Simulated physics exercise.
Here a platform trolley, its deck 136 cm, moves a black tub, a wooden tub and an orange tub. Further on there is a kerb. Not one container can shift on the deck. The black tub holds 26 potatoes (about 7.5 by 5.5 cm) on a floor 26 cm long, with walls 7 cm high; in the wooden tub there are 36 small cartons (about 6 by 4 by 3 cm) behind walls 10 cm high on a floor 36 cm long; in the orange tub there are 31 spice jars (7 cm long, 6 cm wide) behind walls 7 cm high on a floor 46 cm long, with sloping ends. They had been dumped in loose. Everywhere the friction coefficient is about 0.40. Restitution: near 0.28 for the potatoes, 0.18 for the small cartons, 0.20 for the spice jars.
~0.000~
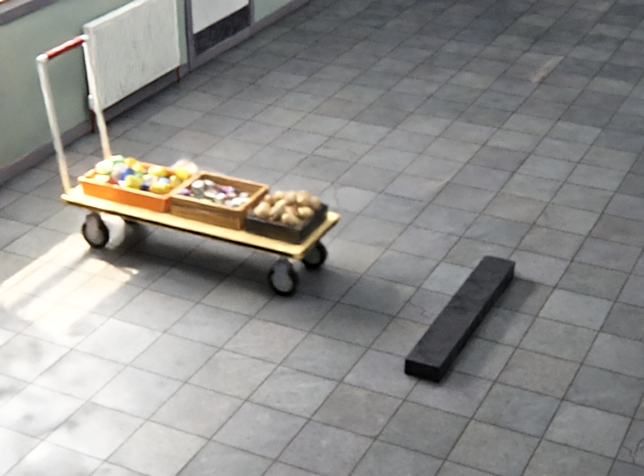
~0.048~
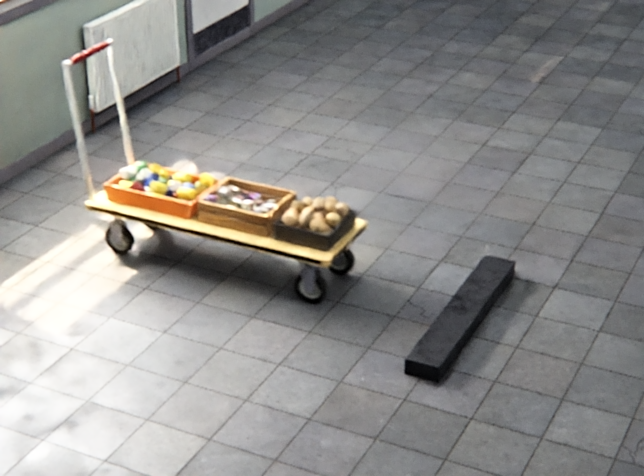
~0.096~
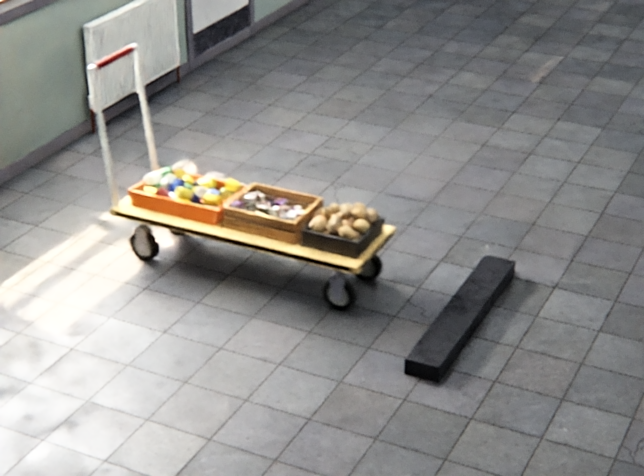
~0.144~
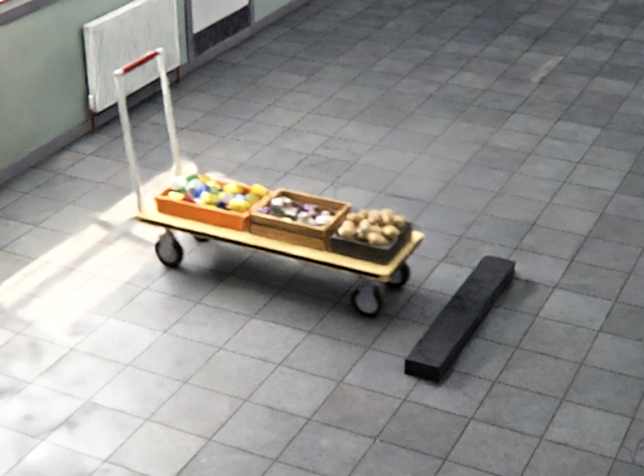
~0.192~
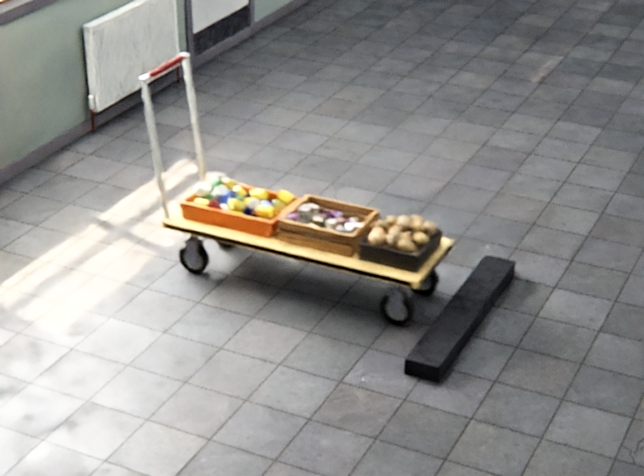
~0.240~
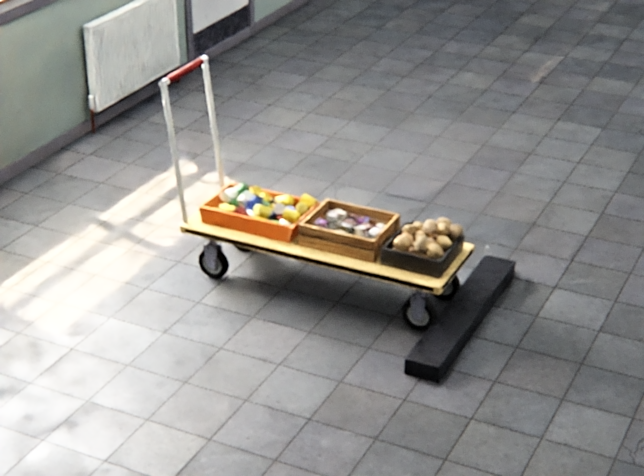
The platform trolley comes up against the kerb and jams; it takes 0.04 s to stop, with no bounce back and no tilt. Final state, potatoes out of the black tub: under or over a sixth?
Over.
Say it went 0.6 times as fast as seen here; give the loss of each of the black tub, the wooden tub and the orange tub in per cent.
Black tub 20, wooden tub 0, orange tub 0 per cent.
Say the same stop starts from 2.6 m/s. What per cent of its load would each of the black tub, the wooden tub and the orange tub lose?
In that case the black tub sheds 30 per cent of its load, the wooden tub 0 per cent, and the orange tub 10 per cent.
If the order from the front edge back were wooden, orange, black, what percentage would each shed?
In that arrangement the black tub sheds 40 per cent of its load, the wooden tub 10 per cent, and the orange tub 20 per cent.
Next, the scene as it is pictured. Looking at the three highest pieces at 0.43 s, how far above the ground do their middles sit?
56 cm.
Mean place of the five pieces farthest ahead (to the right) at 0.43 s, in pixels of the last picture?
They are centred near (510, 238).
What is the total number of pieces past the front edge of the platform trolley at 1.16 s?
Some 10 pieces.
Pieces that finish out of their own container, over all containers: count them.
About 20 pieces.
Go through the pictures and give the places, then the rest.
In the first picture (places track the rim corner closest to us here), black tub (298, 229); orange tub (163, 198); 71 cm to go; all still inside.
Black tub (327, 235); orange tub (189, 204); 56 cm to go, in the second picture.
Black tub (356, 242); orange tub (215, 210); 41 cm to go, in the third picture.
Black tub (386, 249); orange tub (242, 216); 26 cm to go, in the fourth picture.
Black tub (416, 256); orange tub (270, 222); 11 cm to go, in the fifth picture.
Black tub (438, 261); orange tub (290, 227); stopping; all still inside, in the sixth picture.
After 0.31 s, the black tub is down by 5 of 26, the wooden tub has all 36 and the orange tub is down by 1 of 31.
After 0.43 s, the black tub is down by 10 of 26, the wooden tub has all 36 and the orange tub is down by 4 of 31.
After 0.66 s, the black tub is down by 11 of 26, the wooden tub is down by 2 of 36 and the orange tub is down by 8 of 31.
When it is over (at 1.16 s), the black tub is down by 11 of 26, the wooden tub is down by 2 of 36 and the orange tub is down by 8 of 31. Asked share, 11 of 26, 42 per cent.
